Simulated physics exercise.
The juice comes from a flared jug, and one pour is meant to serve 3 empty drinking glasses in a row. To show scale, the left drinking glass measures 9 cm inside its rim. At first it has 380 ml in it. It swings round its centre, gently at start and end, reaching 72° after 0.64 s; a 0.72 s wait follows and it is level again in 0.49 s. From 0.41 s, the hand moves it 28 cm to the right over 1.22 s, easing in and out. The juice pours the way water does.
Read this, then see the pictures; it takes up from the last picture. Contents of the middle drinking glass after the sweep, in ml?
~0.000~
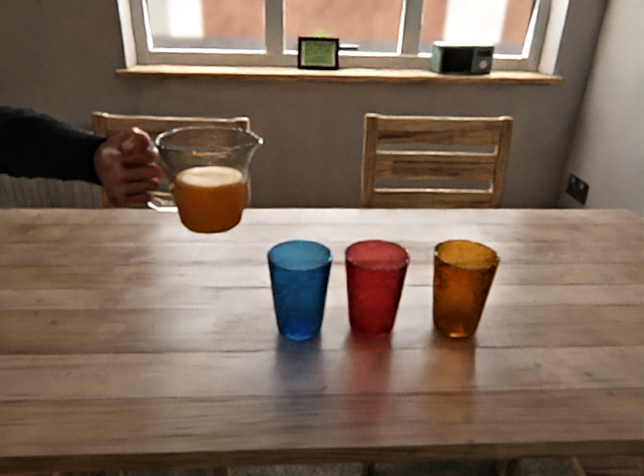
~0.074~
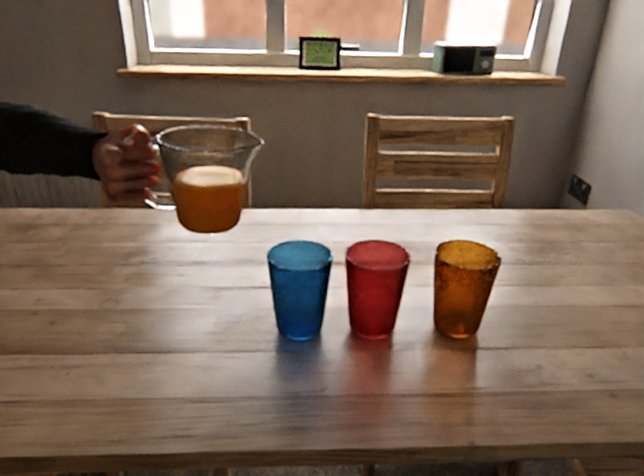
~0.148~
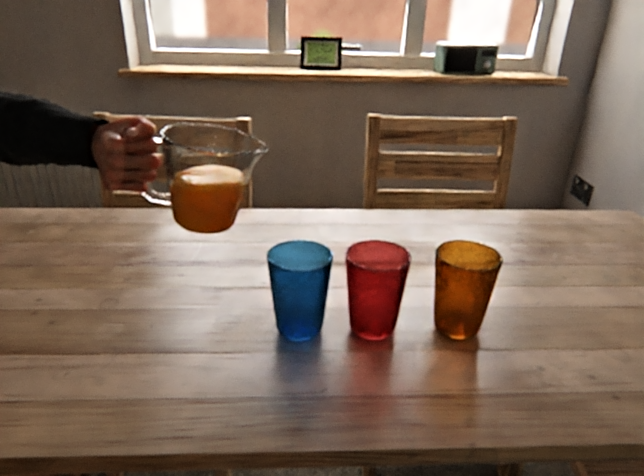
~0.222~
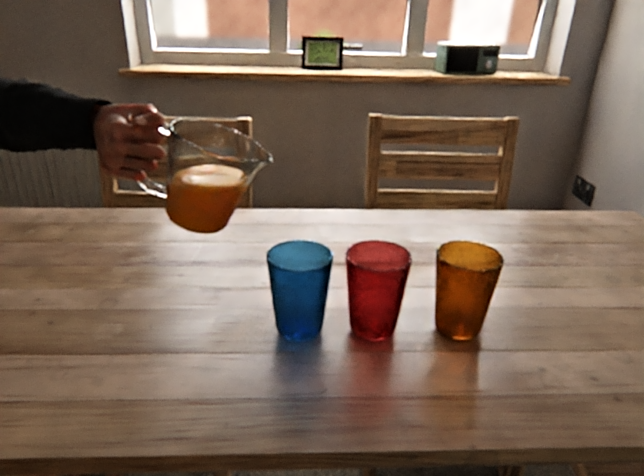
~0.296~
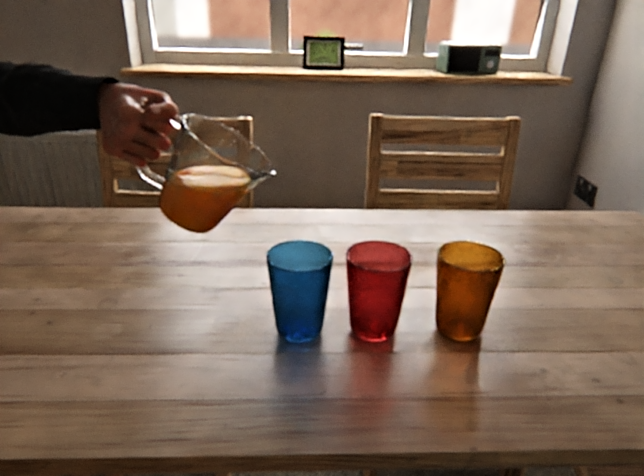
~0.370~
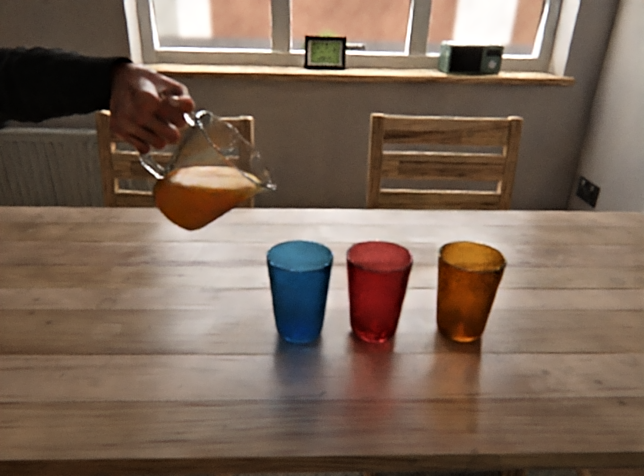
Around 110 millilitres.
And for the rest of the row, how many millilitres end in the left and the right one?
The left one ends with around 80 ml, the right one with around 60 ml.
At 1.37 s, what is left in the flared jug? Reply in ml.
I'd say some 80 ml remain at that point.
Then, 0.77 s in, the tilt is 72° and from the left they hold 75 ml, 0 ml, 0 ml, the flared jug 240 ml, and 0 ml is on the table.
Then, 1.06 s in, the tilt is 72° and from the left they hold 75 ml, 100 ml, 0 ml, the flared jug 140 ml, and 30 ml is on the table.
Then, 1.37 s in, the tilt is 72° and from the left they hold 75 ml, 105 ml, 35 ml, the flared jug 80 ml, and 65 ml is on the table.
Then, 1.70 s in, the tilt is 15° and from the left they hold 75 ml, 110 ml, 55 ml, the flared jug 65 ml, and 65 ml is on the table.
Finally, from the left they hold 75 ml, 110 ml, 60 ml, the flared jug 65 ml, and 70 ml is on the table.
